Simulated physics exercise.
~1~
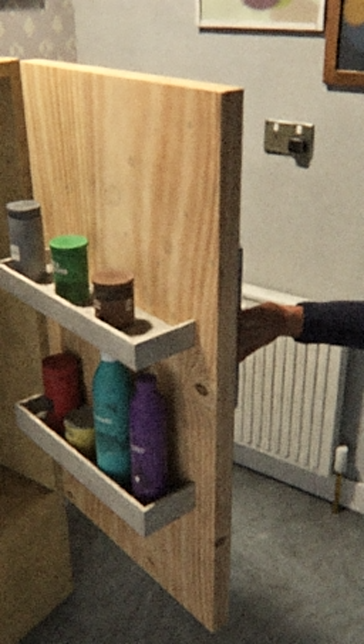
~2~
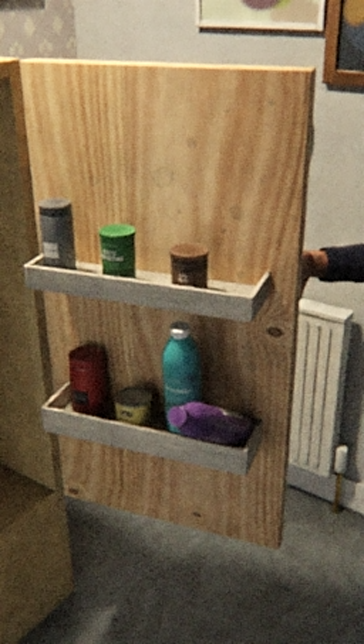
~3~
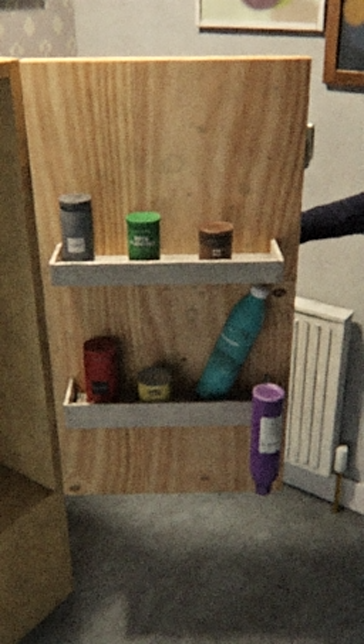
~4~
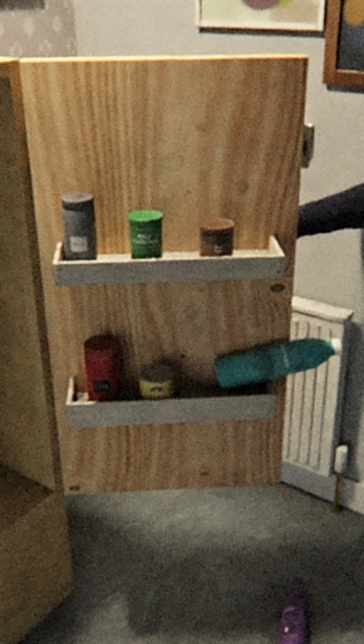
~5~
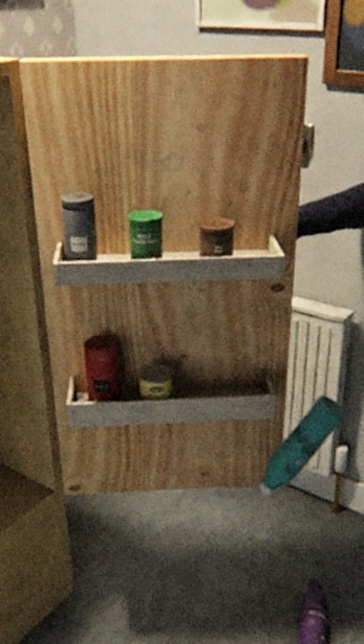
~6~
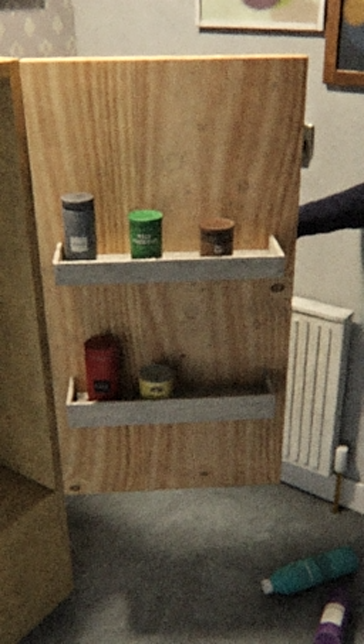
A dark-sleeved arm at the right pulls open a wooden cupboard door, seen from its inner side in a grey-carpeted room with a white radiator. The upper rack holds grey, green and brown containers, and the lower one holds a red jar, a yellow tin, a turquoise bottle and a purple bottle. As the door swings wider, the purple bottle tips over and drops off the right end, head down. The turquoise bottle leans after it, topples over the end and falls upside down. Both bottles finish lying on the carpet at lower right, while the other five containers stay in their racks.
